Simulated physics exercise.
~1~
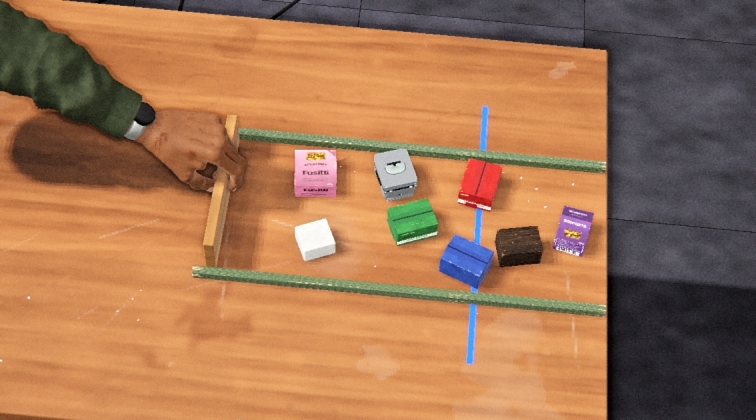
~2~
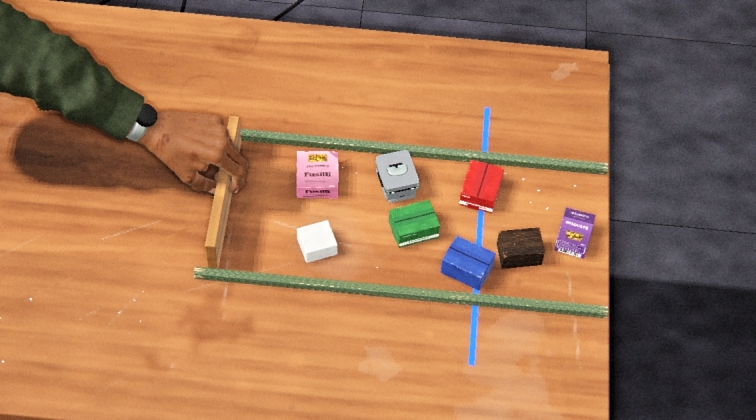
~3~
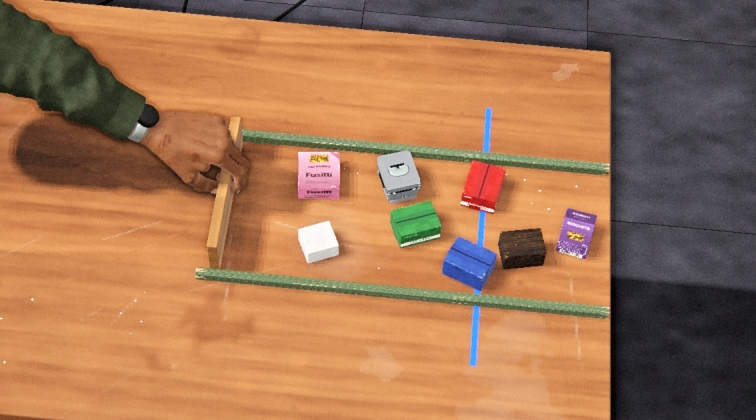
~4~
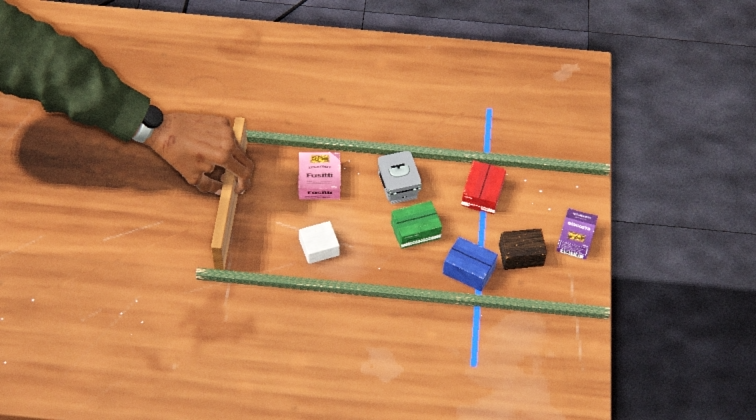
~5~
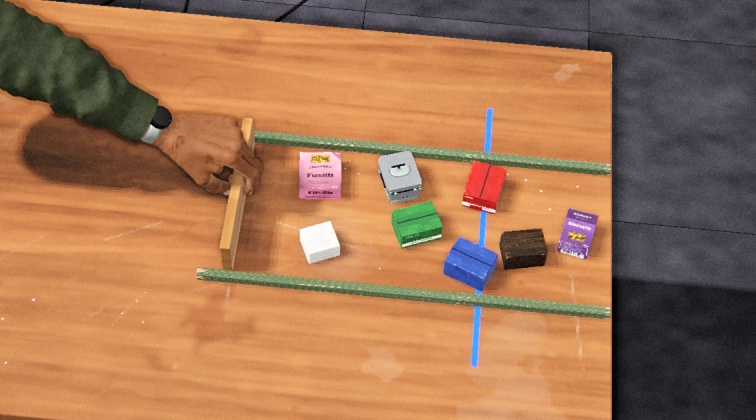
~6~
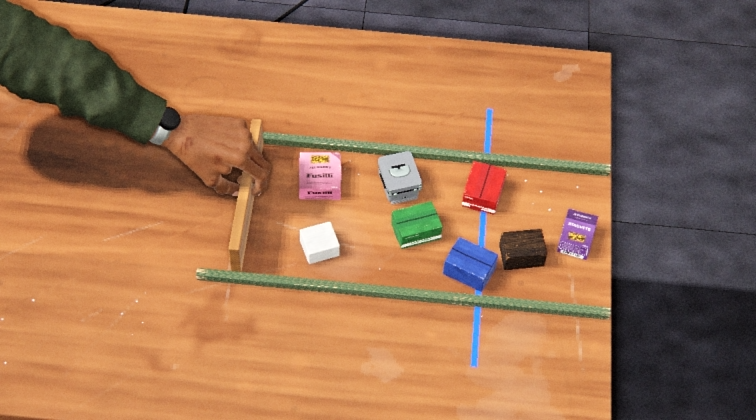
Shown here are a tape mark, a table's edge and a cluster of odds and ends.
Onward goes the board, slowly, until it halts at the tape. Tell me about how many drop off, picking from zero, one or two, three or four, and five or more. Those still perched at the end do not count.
Ha, every last one stays up there.
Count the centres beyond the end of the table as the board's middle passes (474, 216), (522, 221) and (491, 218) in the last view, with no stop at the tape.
In order of the places given, that's 0, 2 and 0.
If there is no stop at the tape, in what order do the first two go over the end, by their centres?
Order: Purple box, red box.
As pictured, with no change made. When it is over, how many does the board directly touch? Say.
That comes to 2.
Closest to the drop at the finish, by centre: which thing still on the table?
Purple box.
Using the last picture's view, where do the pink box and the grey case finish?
The one named first is at (505, 192), the next at (544, 194).
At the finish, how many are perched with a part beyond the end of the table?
You'd get 1.
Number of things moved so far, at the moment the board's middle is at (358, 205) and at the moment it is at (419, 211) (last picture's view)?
Counts: 3, 6.
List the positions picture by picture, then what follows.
The first frame shows purple box (573, 231); black block (519, 246); red box (480, 185); board (222, 190); tape (478, 227).
The second frame shows black block (521, 248); white block (317, 241).
The third frame shows red box (483, 187); green box (416, 224).
The fourth frame shows purple box (577, 234); board (230, 193).
The fifth frame shows black block (523, 249); blue box (471, 264).
The sixth frame shows purple box (578, 234); black block (523, 250); red box (484, 188); board (247, 195); tape (482, 230).
Soon after, none off yet; purple box at rest near (578, 234); black block at rest near (523, 250); red box at rest near (484, 188).
Then, none off yet; purple box moving near (583, 231); black block moved a little near (542, 248); red box moved about its own width near (546, 191).
At rest, the number that fall off is zero.
